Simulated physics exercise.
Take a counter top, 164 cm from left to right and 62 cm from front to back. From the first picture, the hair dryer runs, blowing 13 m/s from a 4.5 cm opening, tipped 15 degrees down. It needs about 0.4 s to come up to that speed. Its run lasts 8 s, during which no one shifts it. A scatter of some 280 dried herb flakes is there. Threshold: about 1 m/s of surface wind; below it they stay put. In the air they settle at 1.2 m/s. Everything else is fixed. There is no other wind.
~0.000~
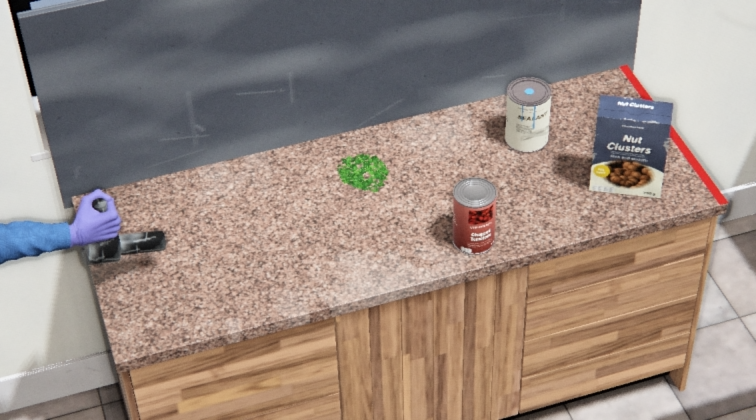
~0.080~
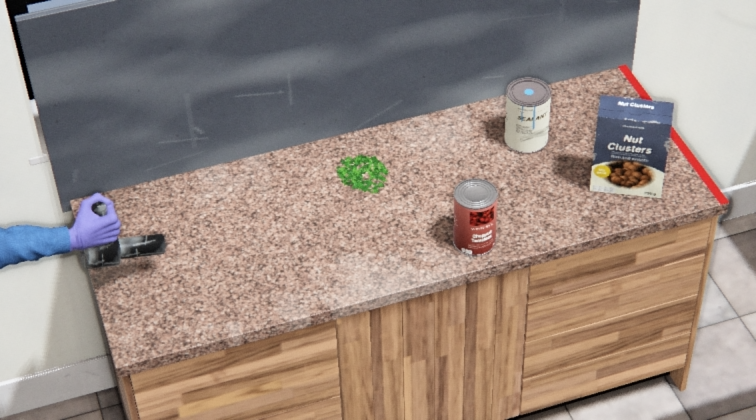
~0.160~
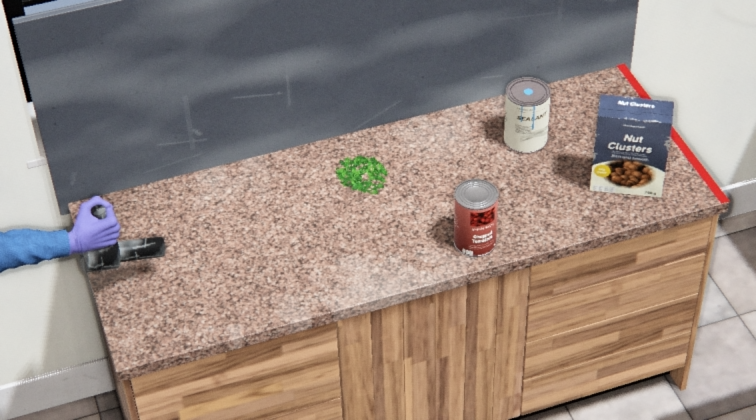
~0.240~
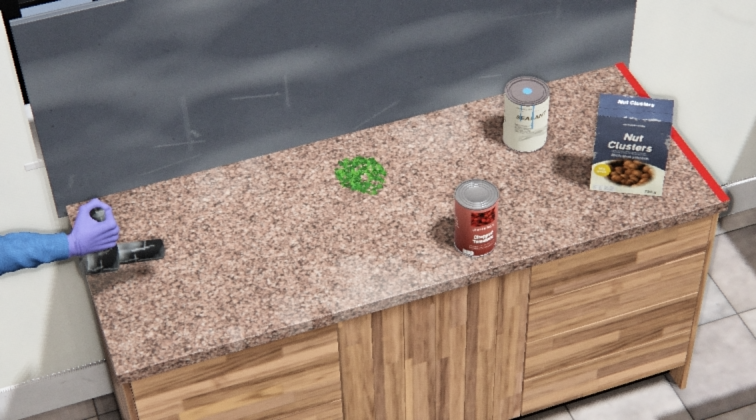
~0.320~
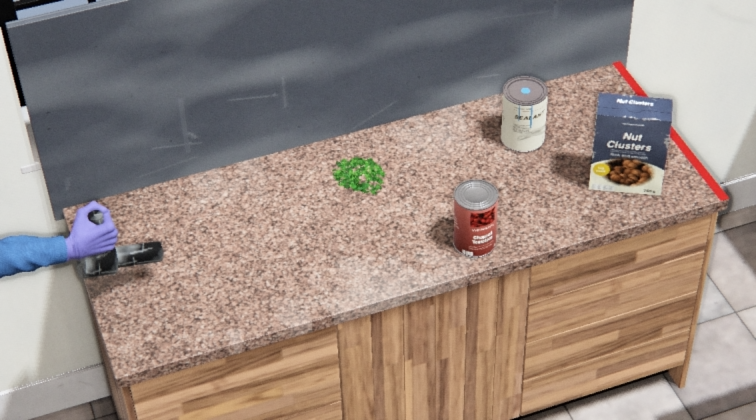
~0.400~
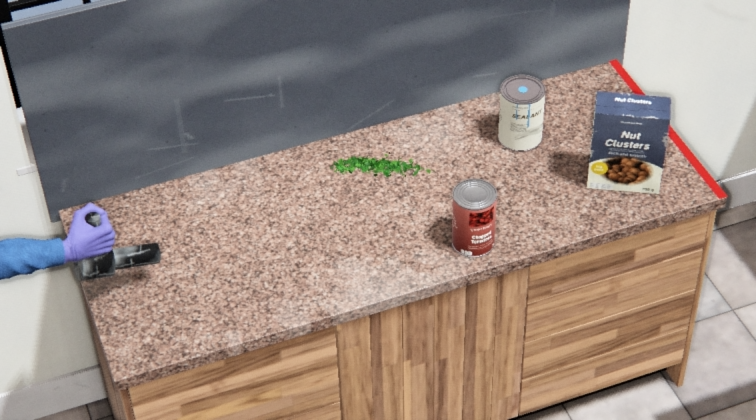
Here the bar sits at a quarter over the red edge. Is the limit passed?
The loss over that edge exceeds a quarter.
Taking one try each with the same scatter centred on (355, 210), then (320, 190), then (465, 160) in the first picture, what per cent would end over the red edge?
In that order: 70 %, 100 %, 90 %.
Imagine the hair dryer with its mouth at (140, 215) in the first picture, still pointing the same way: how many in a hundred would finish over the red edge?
The share would be near 70 %.
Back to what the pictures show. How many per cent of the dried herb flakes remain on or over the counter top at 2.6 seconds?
Roughly 10 per cent.
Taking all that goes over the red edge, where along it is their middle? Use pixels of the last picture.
(625, 71).
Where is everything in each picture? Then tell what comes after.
In the first frame, the middle of the dried herb flakes is near (361, 174), none has stirred yet and the mouth of the hair dryer is at (163, 240).
In the second frame, the middle of the dried herb flakes is near (360, 176), none has stirred yet and the red edge is centred on (675, 130).
In the third frame, the middle of the dried herb flakes is near (360, 177), none has stirred yet, the top of a tin is at (476, 194) and the top of a tin is at (528, 91).
In the fourth frame, the middle of the dried herb flakes is near (359, 177) and none has stirred yet.
In the fifth frame, the middle of the dried herb flakes is near (357, 178) and none has stirred yet.
In the sixth frame, the middle of the dried herb flakes is near (372, 167), the farthest in sight from the hair dryer is at (433, 171) and about 70 % have left their places.
After 1.6 s, 10 % are on the move or not yet settled, 91 % are over the red edge.
After 2.6 s, 9 % are on the move or not yet settled, 91 % are over the red edge.
After 4.4 s, 8 % are on the move or not yet settled, 92 % are over the red edge.
After 8.0 s, at the end, 93 % are over the red edge.
